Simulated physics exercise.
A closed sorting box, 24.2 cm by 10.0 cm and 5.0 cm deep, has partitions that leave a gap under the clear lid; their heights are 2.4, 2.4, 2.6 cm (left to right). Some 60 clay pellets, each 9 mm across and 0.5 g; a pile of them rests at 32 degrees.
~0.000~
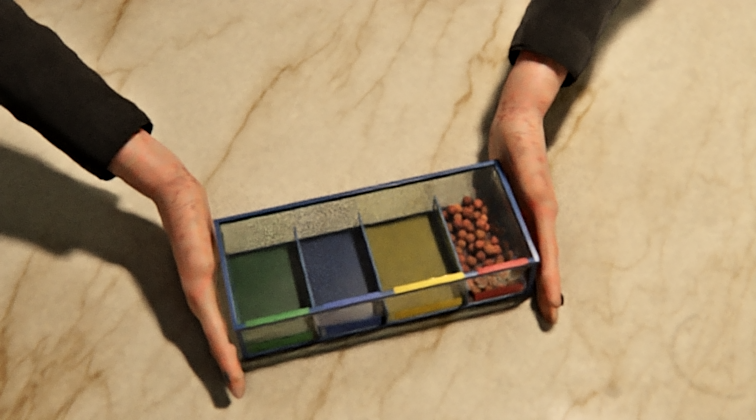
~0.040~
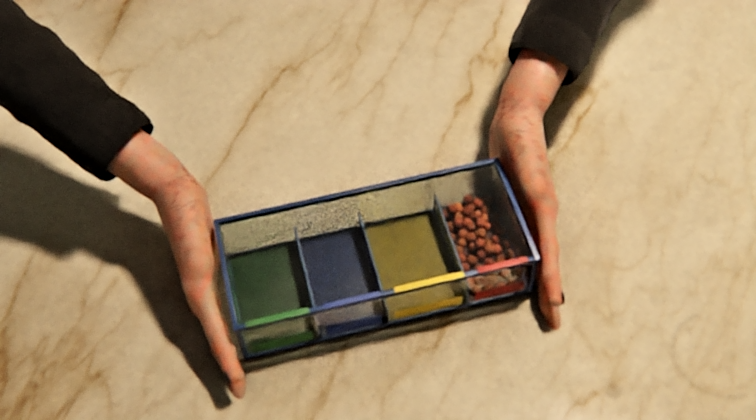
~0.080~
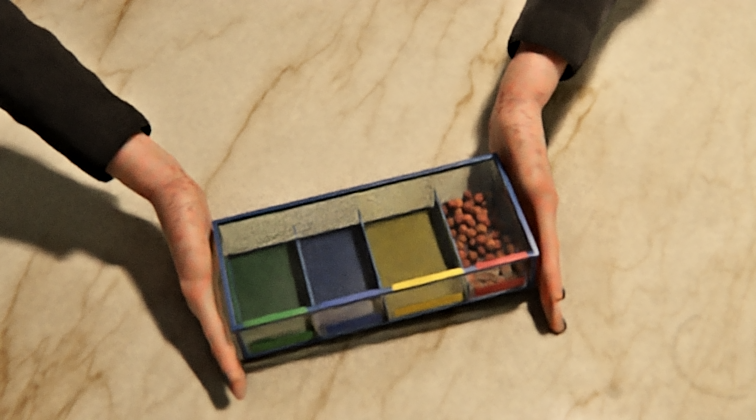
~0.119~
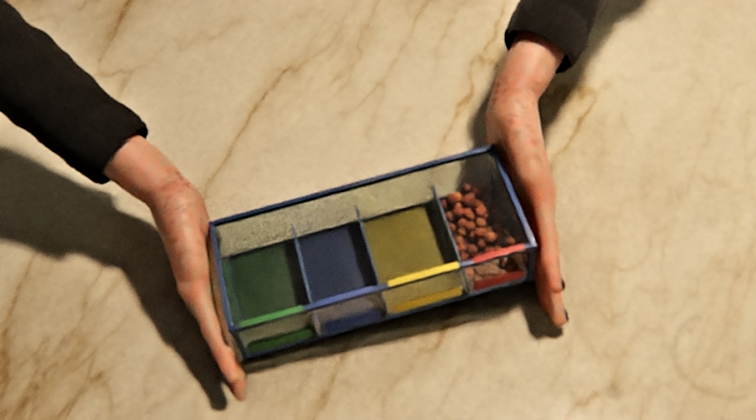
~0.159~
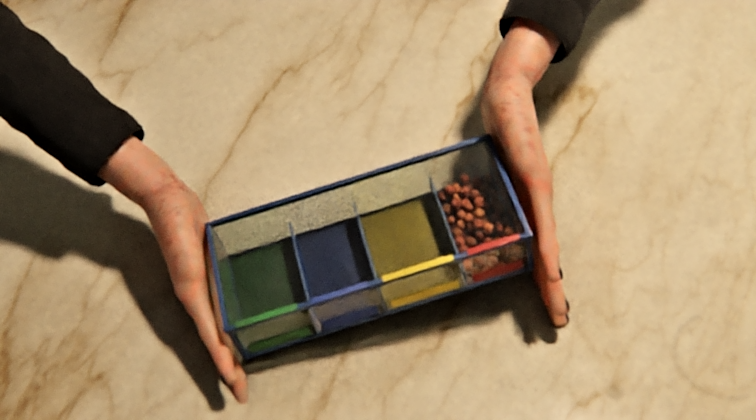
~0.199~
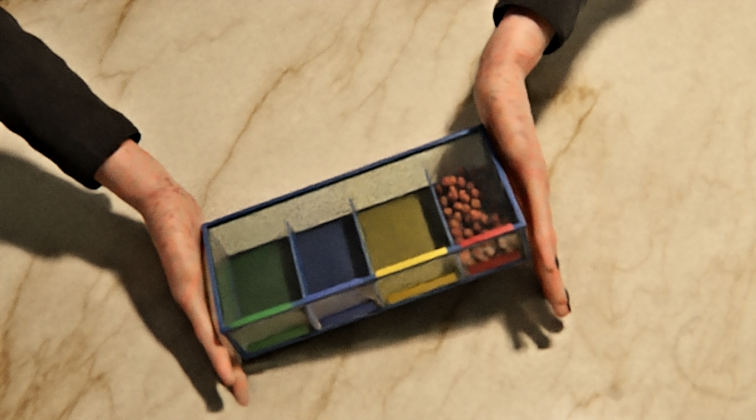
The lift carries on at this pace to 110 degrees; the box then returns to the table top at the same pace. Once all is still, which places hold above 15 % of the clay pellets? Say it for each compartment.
Red: No, blue: No, green: Yes, yellow: No.
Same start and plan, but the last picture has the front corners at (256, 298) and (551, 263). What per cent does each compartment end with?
Red 100; blue 0; green 0; yellow 0.
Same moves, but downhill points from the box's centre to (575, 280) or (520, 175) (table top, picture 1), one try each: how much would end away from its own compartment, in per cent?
About 0 and 0 per cent.
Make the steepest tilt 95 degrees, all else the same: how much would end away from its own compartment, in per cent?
About 90 per cent.
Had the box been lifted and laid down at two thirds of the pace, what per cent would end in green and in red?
Then: Green 100; red 0.
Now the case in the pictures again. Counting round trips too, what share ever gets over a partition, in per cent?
Roughly 100 per cent.
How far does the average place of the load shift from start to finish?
Some 19.5 cm.
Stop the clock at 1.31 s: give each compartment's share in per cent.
Red 65; blue 0; green 0; yellow 30.
Then, at 1.31 s, tilt 110 degrees; red 65 %, yellow 30 %.
Then, at 2.04 s, tilt 51 degrees; blue 5 %, green 95 %.
Then, at 2.81 s, tilt 0 degrees; blue 5 %, green 95 %.
By 3.3 s all is still; red 0 %, blue 5 %, green 95 %, yellow 0 %.
